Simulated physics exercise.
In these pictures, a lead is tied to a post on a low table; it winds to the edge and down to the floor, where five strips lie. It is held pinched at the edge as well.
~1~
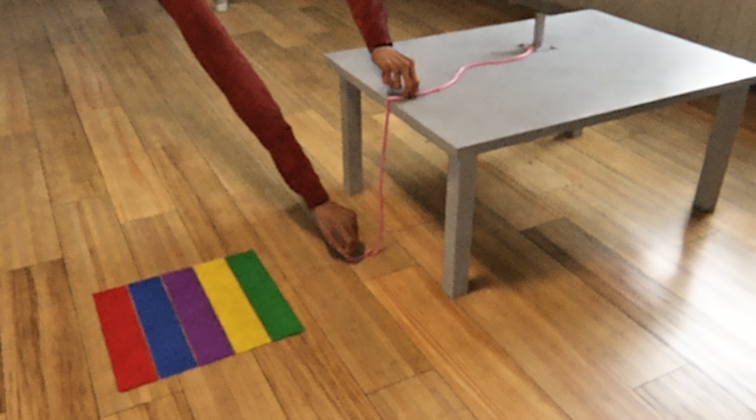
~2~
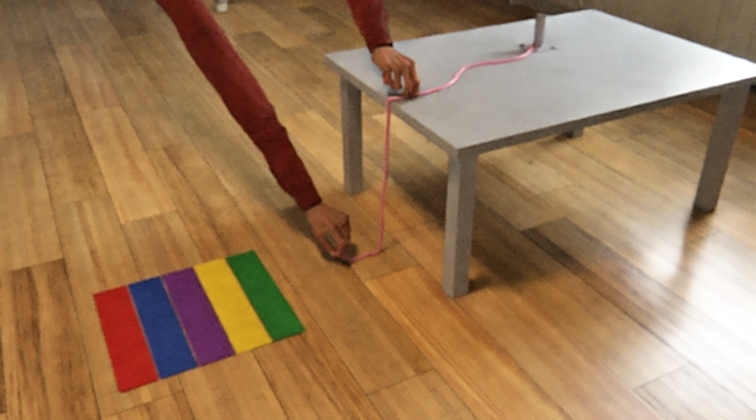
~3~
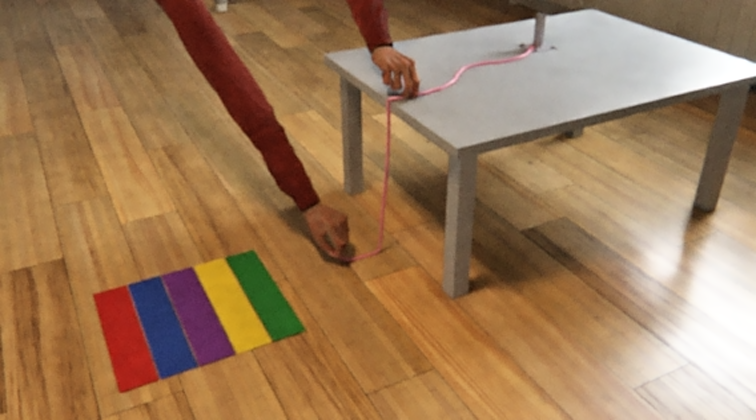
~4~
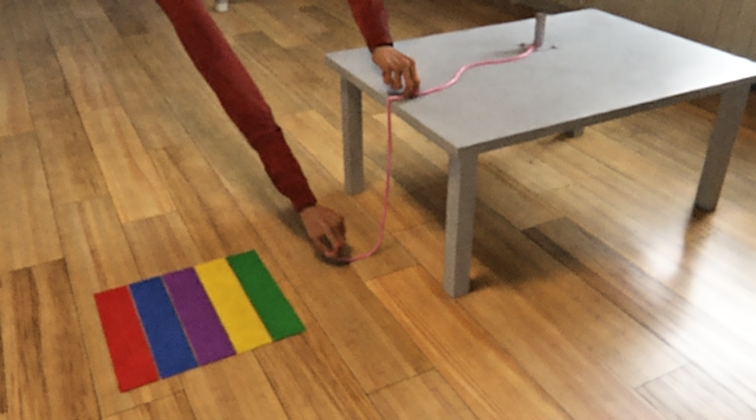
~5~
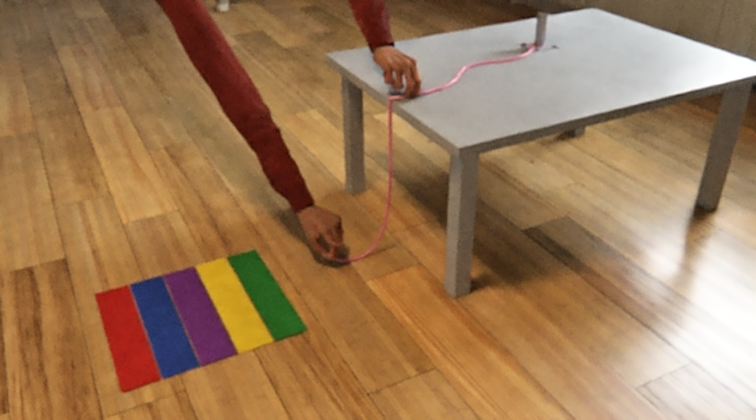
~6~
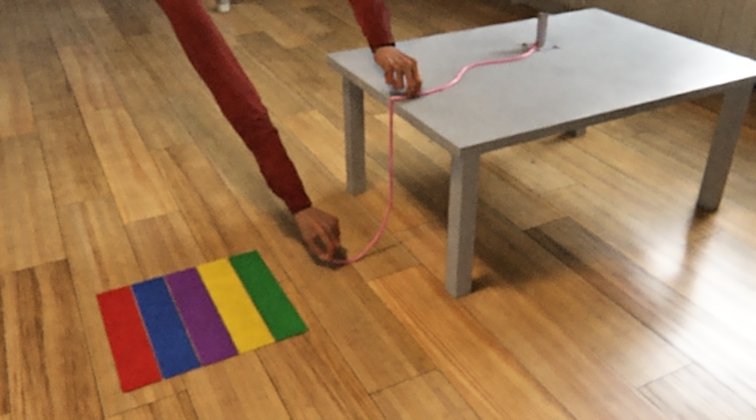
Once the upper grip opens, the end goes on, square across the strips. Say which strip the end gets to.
It gets to the yellow strip.
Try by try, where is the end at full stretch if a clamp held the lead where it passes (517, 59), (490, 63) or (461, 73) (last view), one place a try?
Estimated pixels in sequence: (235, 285), (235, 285) and (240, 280).
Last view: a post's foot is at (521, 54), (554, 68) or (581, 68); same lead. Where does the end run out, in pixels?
Approximate places, in that order: (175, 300), (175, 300), (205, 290).
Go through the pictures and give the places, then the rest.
In the first frame, end (344, 251); green (279, 319); yellow (245, 330); purple (209, 342); blue (172, 354); red (133, 366).
In the second frame, end (337, 253); lead through (522, 57) (470, 66) (442, 88) (389, 111) (385, 180) (381, 239).
In the third frame, end (335, 254).
In the fourth frame, end (332, 255); lead through (522, 56) (471, 66) (442, 88) (389, 111) (388, 179) (381, 238).
In the fifth frame, end (329, 256).
In the sixth frame, end (326, 257); lead through (524, 56) (473, 66) (444, 88) (391, 111) (391, 179) (377, 238).
Soon after, end near (289, 268); short of the strips.
After that, end near (251, 279); over green.
At the stop, end near (229, 286); over yellow. It gets as far as the yellow strip.
